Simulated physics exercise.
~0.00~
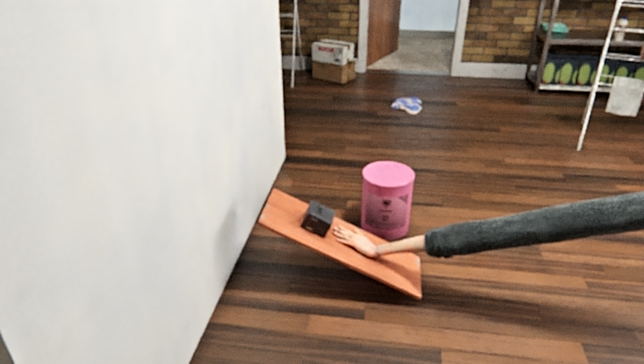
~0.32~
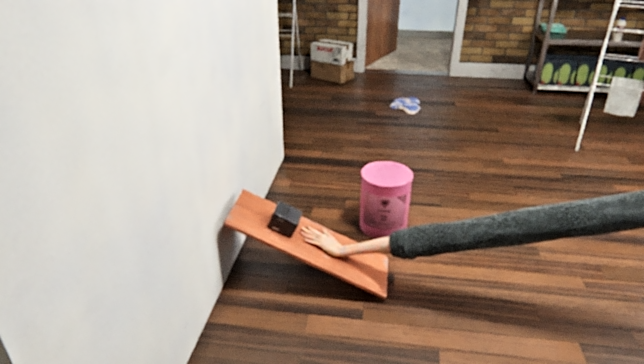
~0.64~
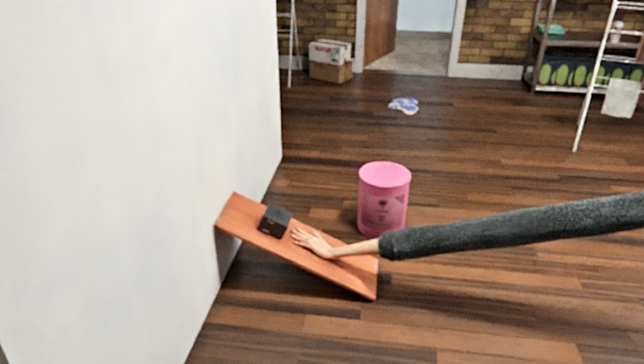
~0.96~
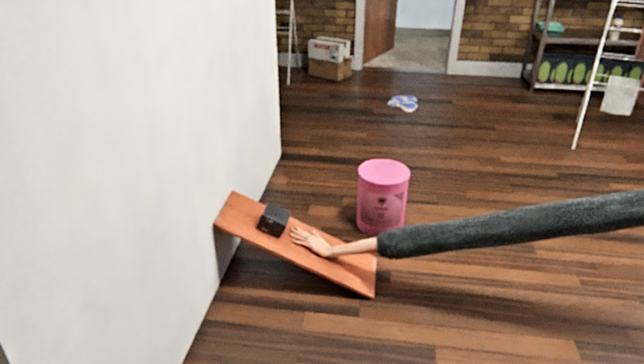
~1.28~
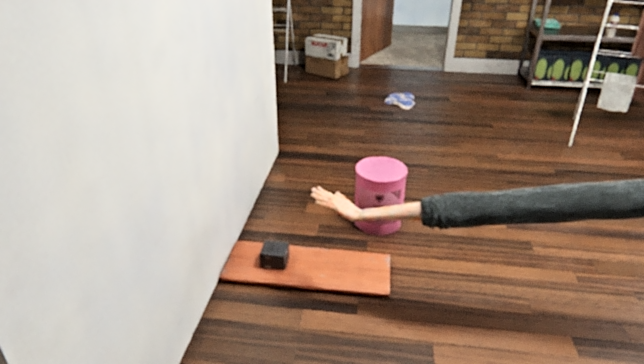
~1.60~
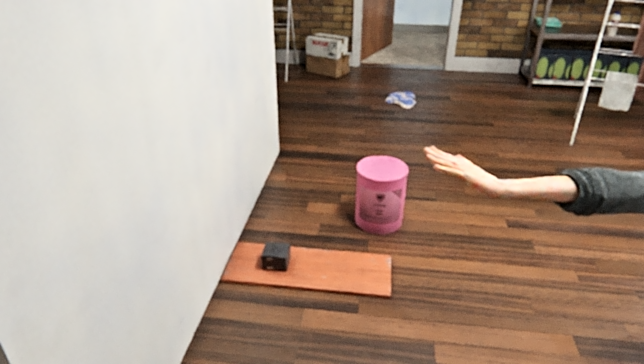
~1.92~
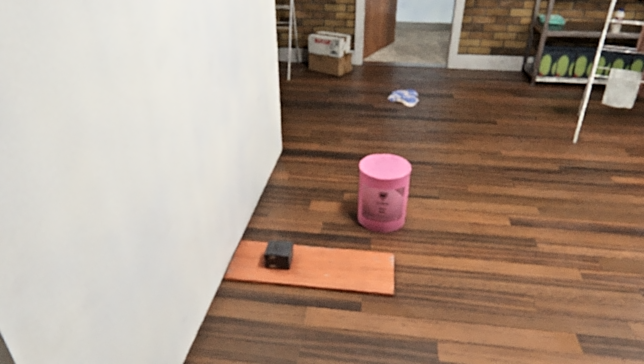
In a room with a dark wooden floor, a hand moved a sloping orange board with a small black block on it left against a white wall, then let go, and the board slipped down flat while the pink pail stayed put.
